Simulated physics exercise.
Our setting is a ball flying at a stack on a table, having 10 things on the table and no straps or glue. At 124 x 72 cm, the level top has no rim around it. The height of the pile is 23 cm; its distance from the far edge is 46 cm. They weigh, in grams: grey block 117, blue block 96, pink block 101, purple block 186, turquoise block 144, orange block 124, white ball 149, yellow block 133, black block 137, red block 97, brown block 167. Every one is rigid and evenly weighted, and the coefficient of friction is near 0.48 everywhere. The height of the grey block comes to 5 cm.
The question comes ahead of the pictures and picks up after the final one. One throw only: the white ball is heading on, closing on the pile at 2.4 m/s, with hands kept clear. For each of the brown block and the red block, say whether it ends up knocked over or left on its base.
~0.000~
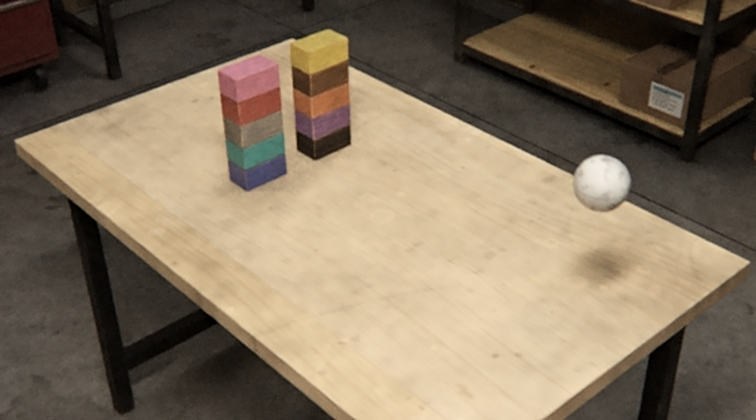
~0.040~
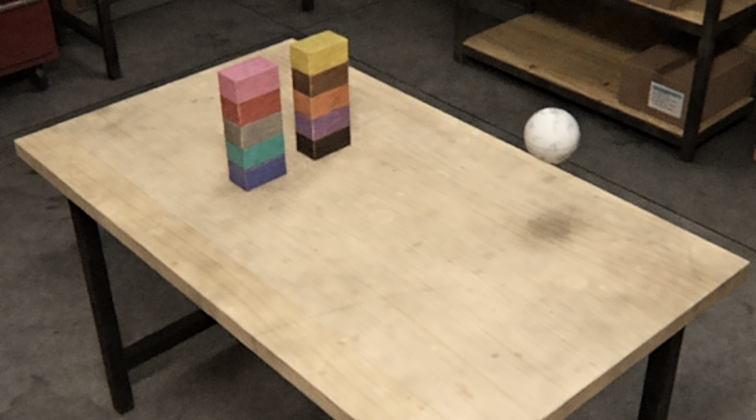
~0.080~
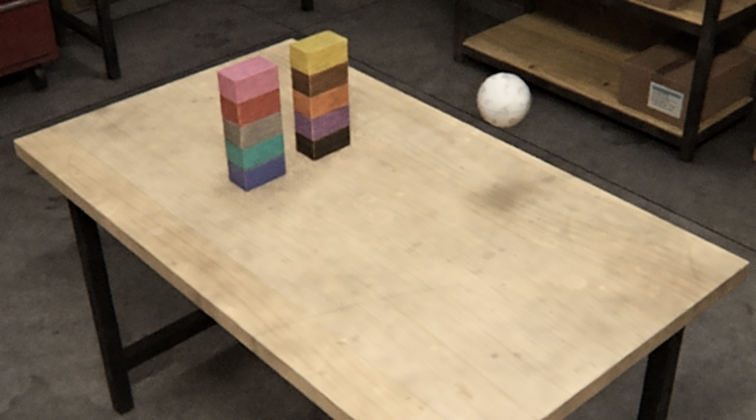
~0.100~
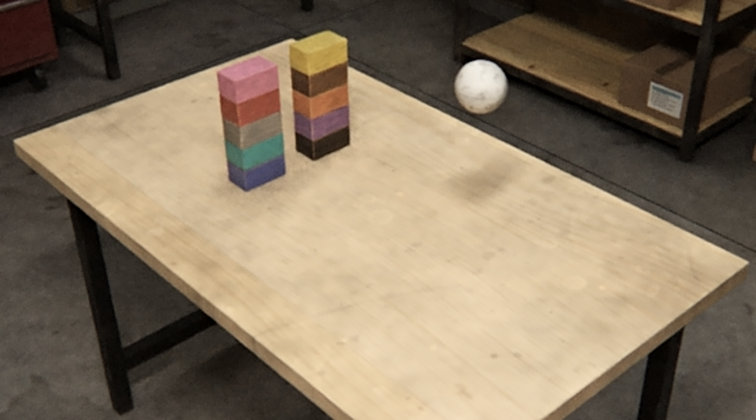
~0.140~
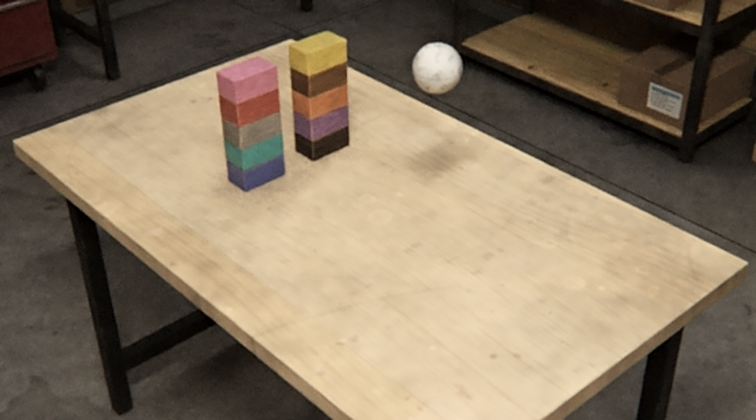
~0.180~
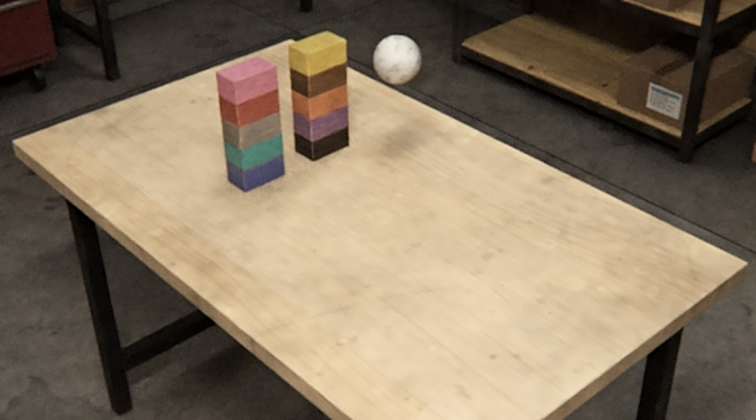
The brown block goes over; the red block does not go over.
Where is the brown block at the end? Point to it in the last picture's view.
Near (269, 88).
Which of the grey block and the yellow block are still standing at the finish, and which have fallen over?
Here's how it ends: The grey block never goes down, and the yellow block comes down.
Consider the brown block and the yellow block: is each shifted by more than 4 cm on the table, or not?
As for the brown block, it winds up somewhere else, and the yellow block winds up somewhere else.
After 0.38 s, white ball near (321, 95); brown block leaning 28° near (295, 67); yellow block leaning 28°; orange block leaning 7°.
After 0.48 s, white ball near (330, 140); brown block leaning 73° near (280, 89); yellow block leaning 70°; orange block slid 3 cm.
After 0.68 s, white ball near (341, 159); brown block upside down near (261, 83); yellow block upside down; orange block slid 3 cm.
At rest (1.2 s), tipped over on the table, yellow block and brown block; the other 8 in place, give or take 4 cm. Seen from the same camera at the end, brown block near (269, 88), red block near (250, 103).
